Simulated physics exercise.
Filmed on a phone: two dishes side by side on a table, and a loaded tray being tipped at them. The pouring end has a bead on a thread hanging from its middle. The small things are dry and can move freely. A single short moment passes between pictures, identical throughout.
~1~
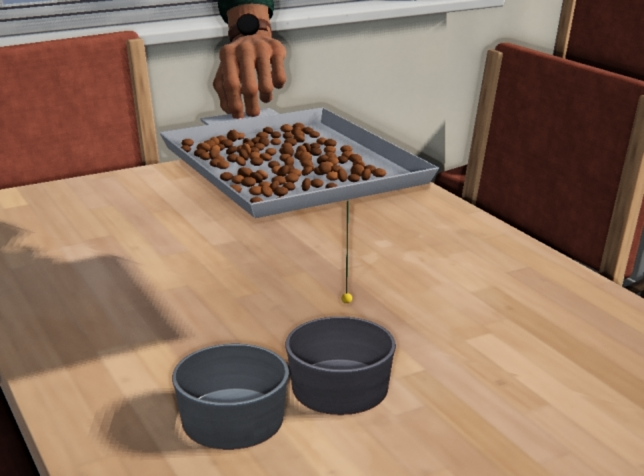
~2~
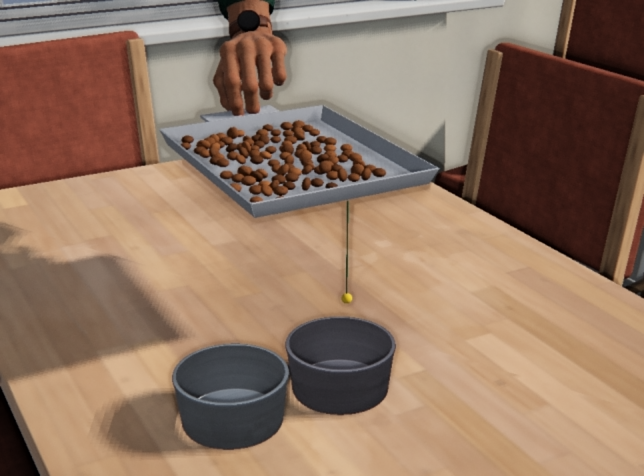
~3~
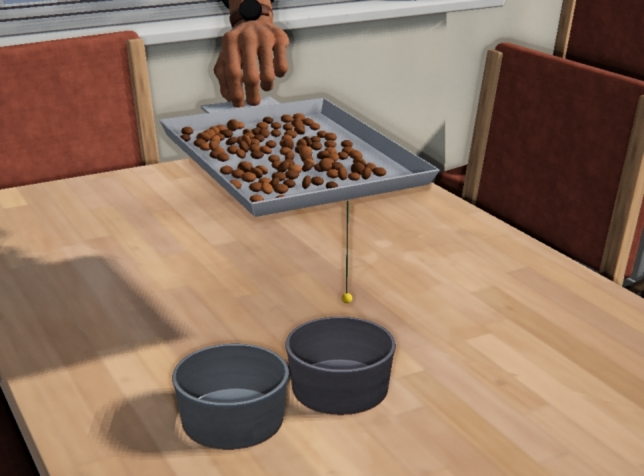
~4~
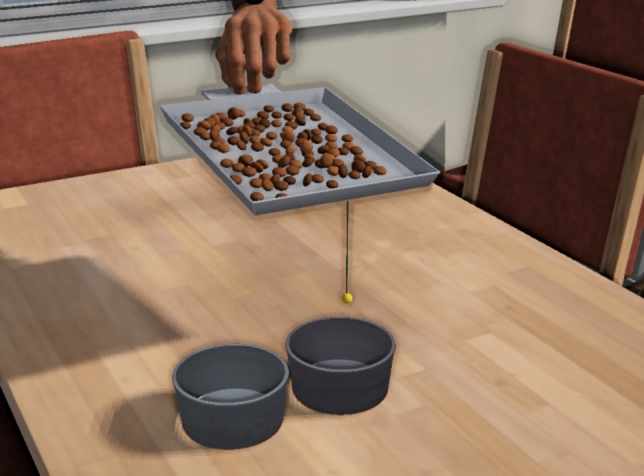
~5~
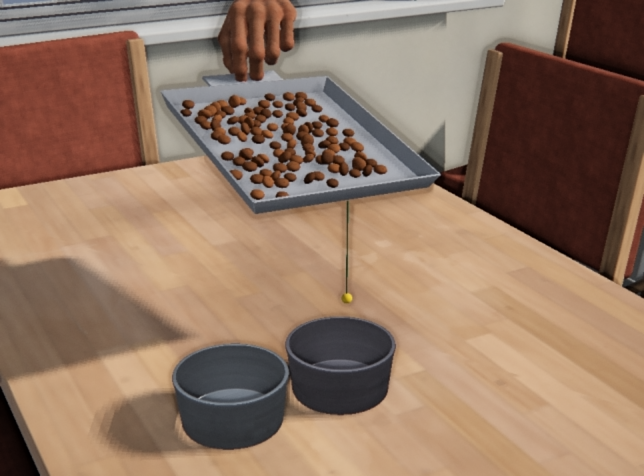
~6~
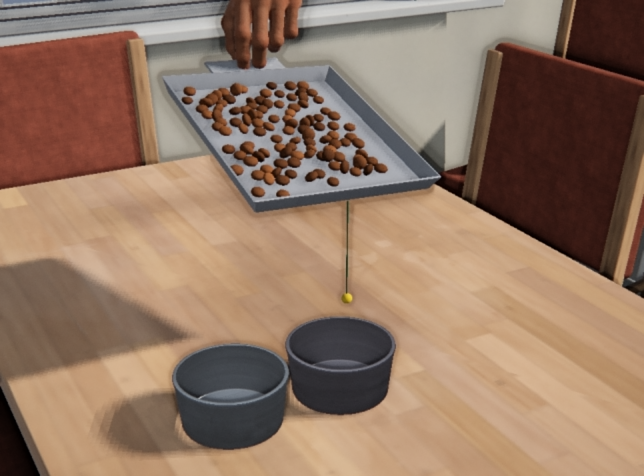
A hand slowly raised the back of a grey tray of brown kibble, tilting it gradually toward the front, while two dark dishes and a small yellow bead on a thread stayed still below.
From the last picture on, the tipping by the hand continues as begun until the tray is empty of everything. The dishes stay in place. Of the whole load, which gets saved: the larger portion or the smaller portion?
The smaller portion.
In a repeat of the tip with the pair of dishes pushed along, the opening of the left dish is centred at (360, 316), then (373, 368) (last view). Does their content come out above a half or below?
Taking them in turn, it's beyond half and then short of half.
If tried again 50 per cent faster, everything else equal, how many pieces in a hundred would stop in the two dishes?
It would be close to 20 per cent.
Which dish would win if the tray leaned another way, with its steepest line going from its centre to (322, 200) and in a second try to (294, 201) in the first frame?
Tilt 1: Right-side dish. Tilt 2: Right-side dish.
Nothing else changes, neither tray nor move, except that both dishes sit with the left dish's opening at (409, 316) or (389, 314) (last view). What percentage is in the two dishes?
Respectively 60 % and 70 %.
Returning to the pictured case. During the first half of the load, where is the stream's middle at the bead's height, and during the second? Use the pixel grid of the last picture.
The opening half passes (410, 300), the closing half (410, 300).
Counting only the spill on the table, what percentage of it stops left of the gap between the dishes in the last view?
Roughly 0 in a hundred.
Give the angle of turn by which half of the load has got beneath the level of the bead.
Around 90 degrees of turn.
Soon, tray tipped steeply; most on the tray; a stray few in the right dish; a small part in the air.
A while on, tray tipped past a quarter turn; a small part on the tray; about a quarter in the right dish; about half outside both; about a quarter in the air.
Towards the end, tray tipped past a quarter turn; about a quarter in the right dish; about two thirds outside both.
Finally, tray tipped past a quarter turn; none in the left dish; about a quarter in the right dish; about two thirds outside both.
